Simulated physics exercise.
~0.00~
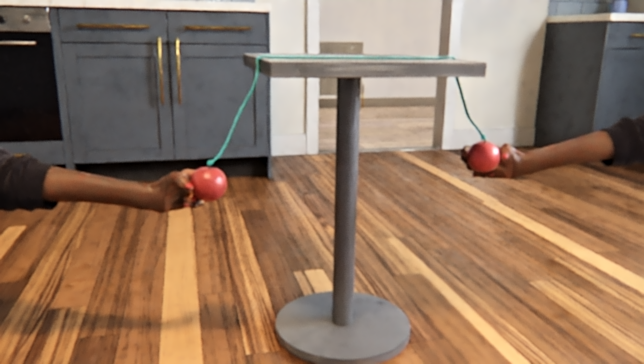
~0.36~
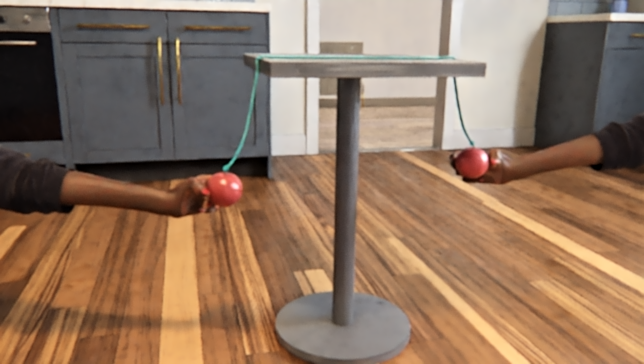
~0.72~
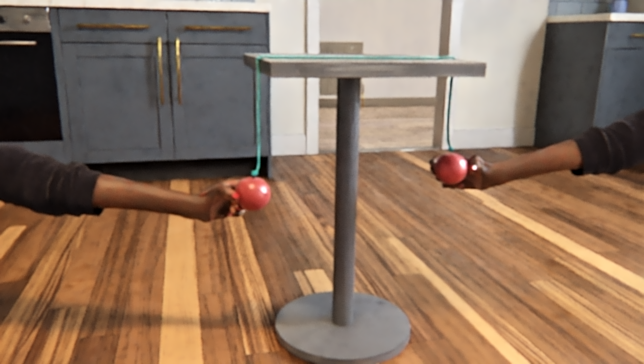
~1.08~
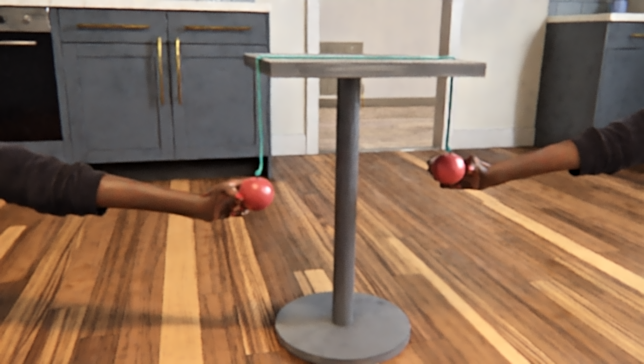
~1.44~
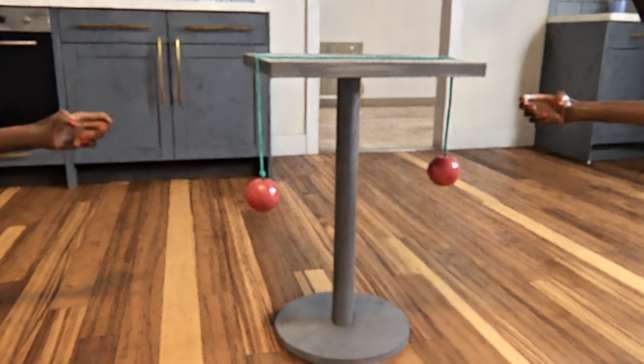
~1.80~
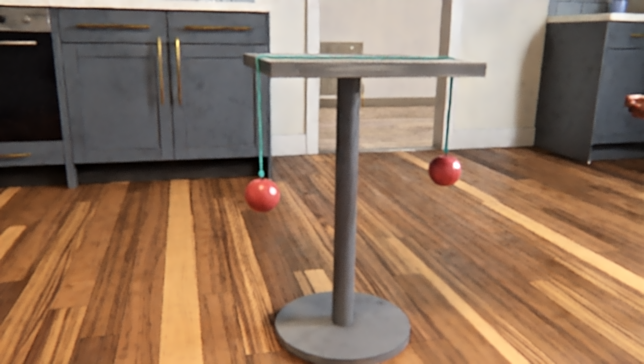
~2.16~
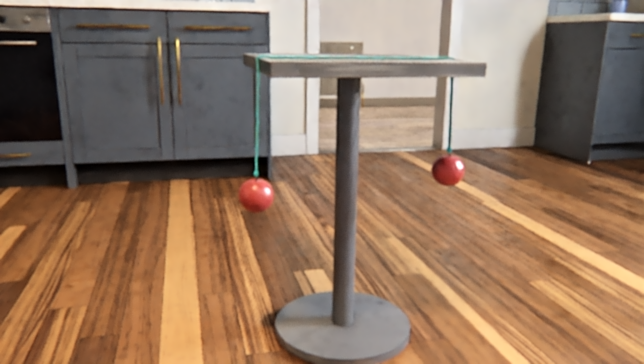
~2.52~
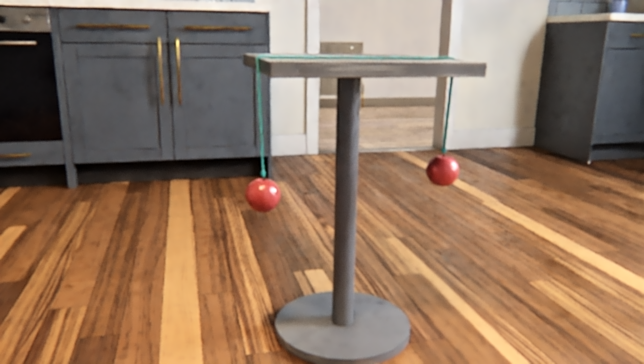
In a kitchen, two hands releasing red apples hung from a green ribbon across a side table, the apples staying balanced.
